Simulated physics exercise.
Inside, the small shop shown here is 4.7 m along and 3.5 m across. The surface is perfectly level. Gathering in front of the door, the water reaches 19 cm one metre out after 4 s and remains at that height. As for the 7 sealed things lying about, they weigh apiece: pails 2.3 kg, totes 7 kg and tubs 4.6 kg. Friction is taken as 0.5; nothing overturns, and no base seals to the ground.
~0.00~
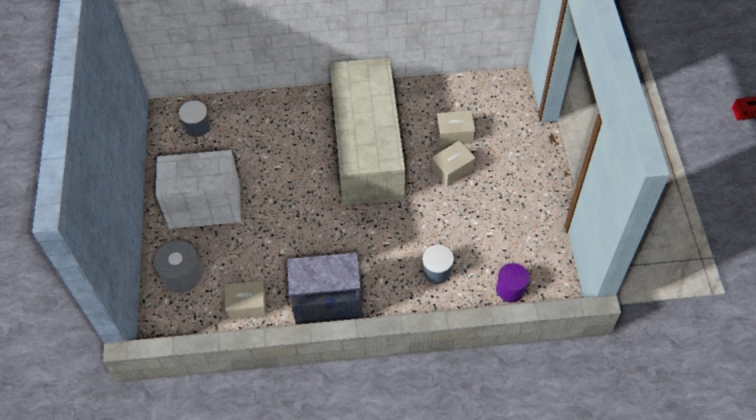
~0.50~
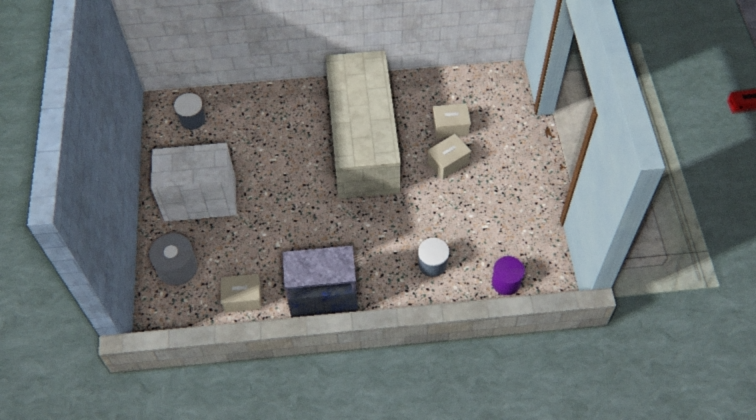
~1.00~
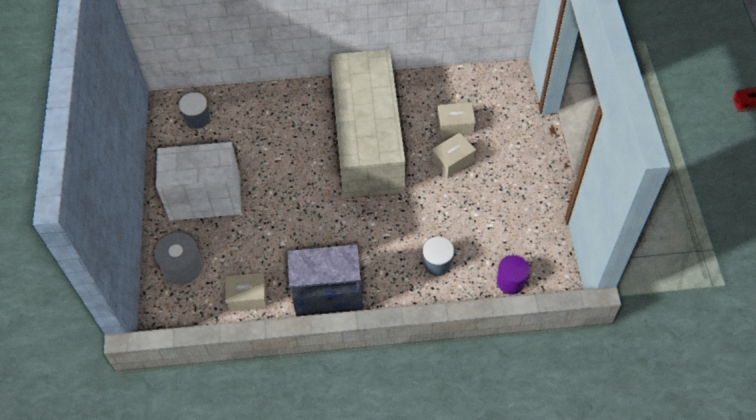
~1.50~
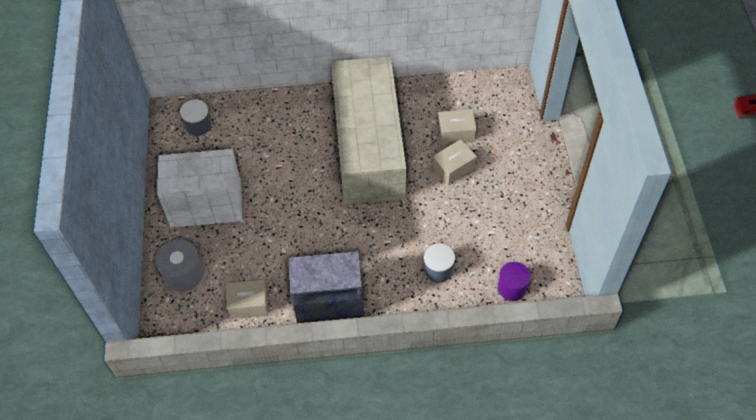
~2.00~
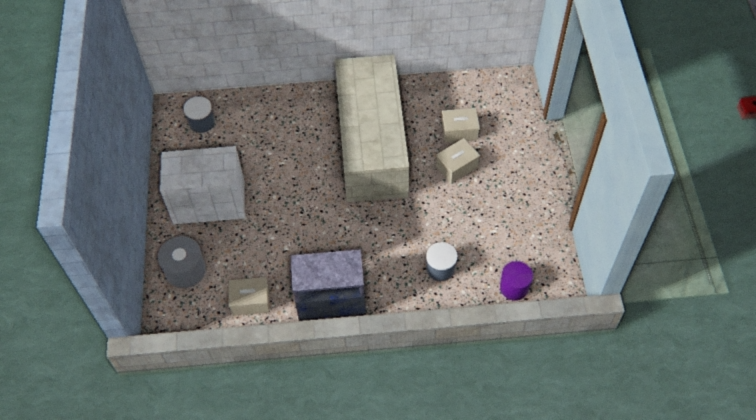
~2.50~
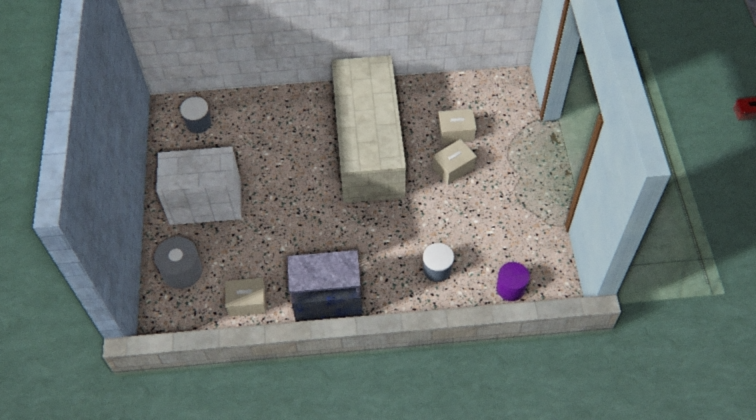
A small roofless shop with a speckled floor and pale blue side walls is seen from high above, looking down over its low front wall. A long cream block stands near the middle, with two beige boxes to its right, grey and dark blocks leftward, and a purple pail at lower right. The view shifts slightly, the objects stay put, and a thin sheet of water appears inside the right-hand doorway.
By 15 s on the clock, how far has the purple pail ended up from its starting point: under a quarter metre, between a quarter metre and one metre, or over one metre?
The purple pail ends up between a quarter metre and one metre away.
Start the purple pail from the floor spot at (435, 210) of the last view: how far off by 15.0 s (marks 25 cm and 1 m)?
Result: It drifts a great deal.
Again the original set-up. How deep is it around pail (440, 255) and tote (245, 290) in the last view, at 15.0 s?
Depth approx. 15 cm / 13 cm.
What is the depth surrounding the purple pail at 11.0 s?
7 cm, roughly.
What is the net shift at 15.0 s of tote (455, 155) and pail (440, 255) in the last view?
First 140 cm, then 60 cm.
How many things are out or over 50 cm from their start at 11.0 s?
That would be 5.
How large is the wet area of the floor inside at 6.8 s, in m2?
Wet area: Approx. 11.5 m2.
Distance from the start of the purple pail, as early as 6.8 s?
Roughly 0 centimetres by that point.
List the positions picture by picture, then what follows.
The first frame shows the purple pail at (514, 277), on the bottom; water covers 0.0 m2; 0 of 7 have shifted.
The second frame shows the purple pail at (509, 270) rests on the ground; water covers 0.0 m2; 0 of 7 have shifted.
The third frame shows the purple pail at (514, 269) rests on the ground; 0.0 m2 under water; 0 of 7 have shifted.
The fourth frame shows the purple pail at (515, 275) rests on the ground; water covers 0.0 m2; 0 of 7 have shifted.
The fifth frame shows the purple pail at (517, 275), on the bottom; water covers 0.0 m2; 0 of 7 have shifted.
The sixth frame shows the purple pail at (514, 275), on the bottom; 0.5 m2 under water; 0 of 7 have shifted.
After 3.5 s the purple pail is near (514, 275), 0.0 m from its start, aground; 0 afloat.
After 6.8 s the purple pail is near (514, 275), 0.0 m from its start, aground; 2 afloat.
After 11.0 s the purple pail is near (450, 253), 0.7 m from its start, afloat; 7 afloat.
After 15.0 s the purple pail is near (528, 227), 0.6 m from its start, afloat; 7 afloat.
